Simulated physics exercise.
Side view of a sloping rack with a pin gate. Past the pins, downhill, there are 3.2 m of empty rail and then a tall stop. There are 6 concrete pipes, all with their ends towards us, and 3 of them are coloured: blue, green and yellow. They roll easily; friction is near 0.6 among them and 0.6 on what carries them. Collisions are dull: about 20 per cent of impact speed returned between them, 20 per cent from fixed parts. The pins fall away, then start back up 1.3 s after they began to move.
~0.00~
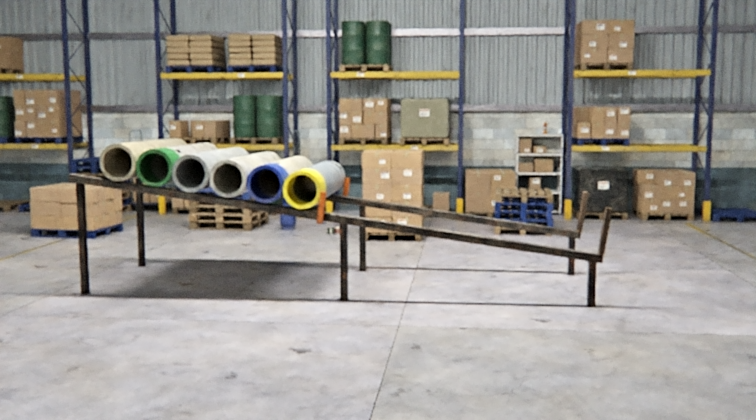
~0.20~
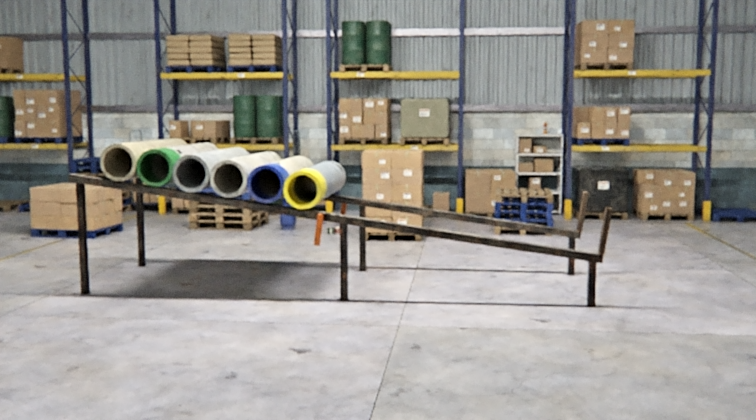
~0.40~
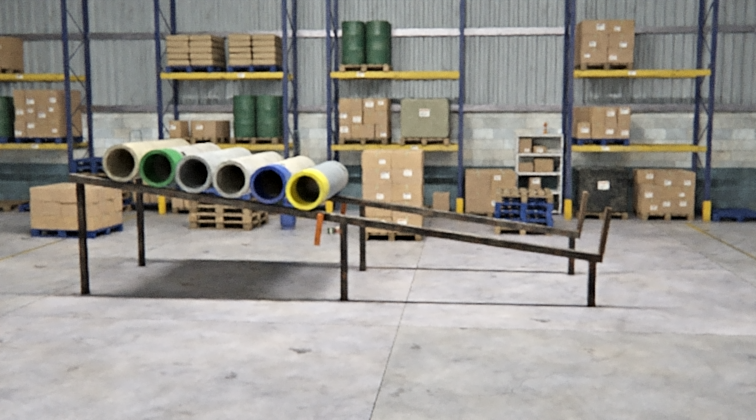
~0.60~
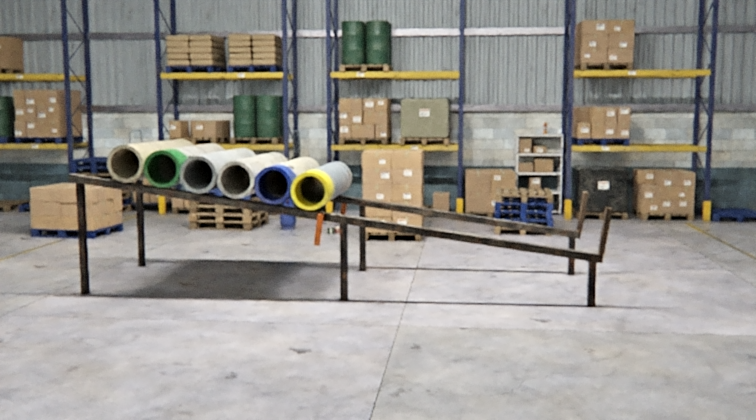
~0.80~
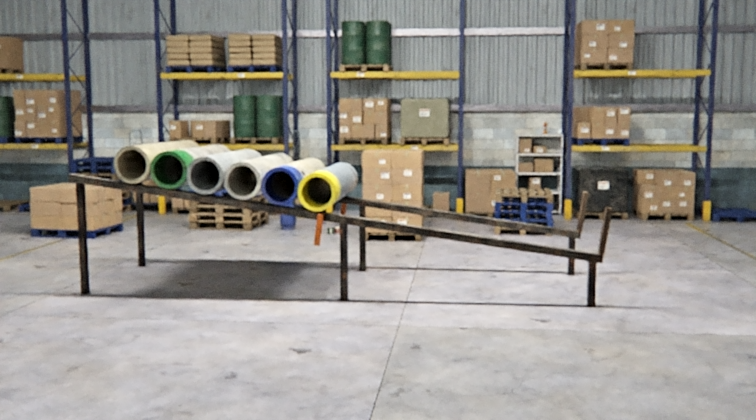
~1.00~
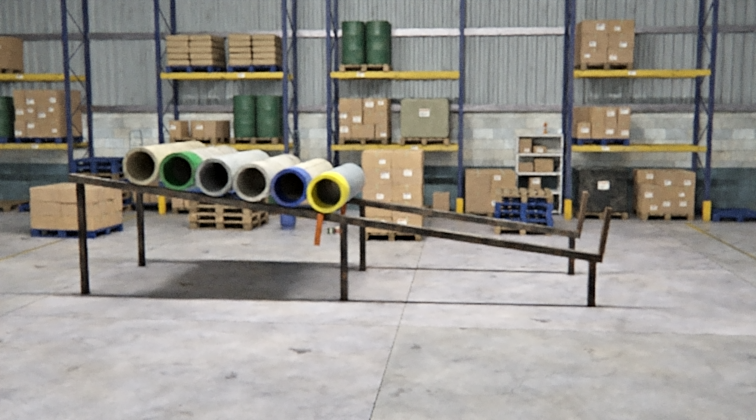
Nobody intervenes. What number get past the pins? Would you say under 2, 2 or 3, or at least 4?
2 or 3.
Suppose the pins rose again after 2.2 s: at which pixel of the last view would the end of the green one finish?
Around pixel (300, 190).
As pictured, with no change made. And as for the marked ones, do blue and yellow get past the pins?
Result: Blue breaks loose; yellow breaks loose.
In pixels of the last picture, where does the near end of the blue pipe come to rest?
In the last picture it sits near (542, 226).
By 1.2 s, blue is on the rails, 30 cm above the pins, rolling right; green is on the rails, 160 cm above the pins, rolling right; yellow is on the rails, 15 cm below the pins, rolling right; 1 below the pins.
By 1.4 s, blue is on the rails, 15 cm above the pins, rolling right; green is on the rails, 145 cm above the pins; yellow is on the rails, 30 cm below the pins, rolling right; 1 below the pins.
By 1.7 s, blue is in the air, 5 cm above the pins, rolling right; yellow is on the rails, 60 cm below the pins, rolling right; green as before; 1 below the pins.
By 1.9 s, blue is in the air, 10 cm below the pins, rolling right; green is on the rails, 140 cm above the pins, rolling right; yellow is on the rails, 80 cm below the pins, rolling right; 2 below the pins.
Finally (3.8 s), blue is on the rails, 250 cm below the pins; green is on the rails, 115 cm above the pins; yellow is on the rails, 295 cm below the pins; 2 below the pins.
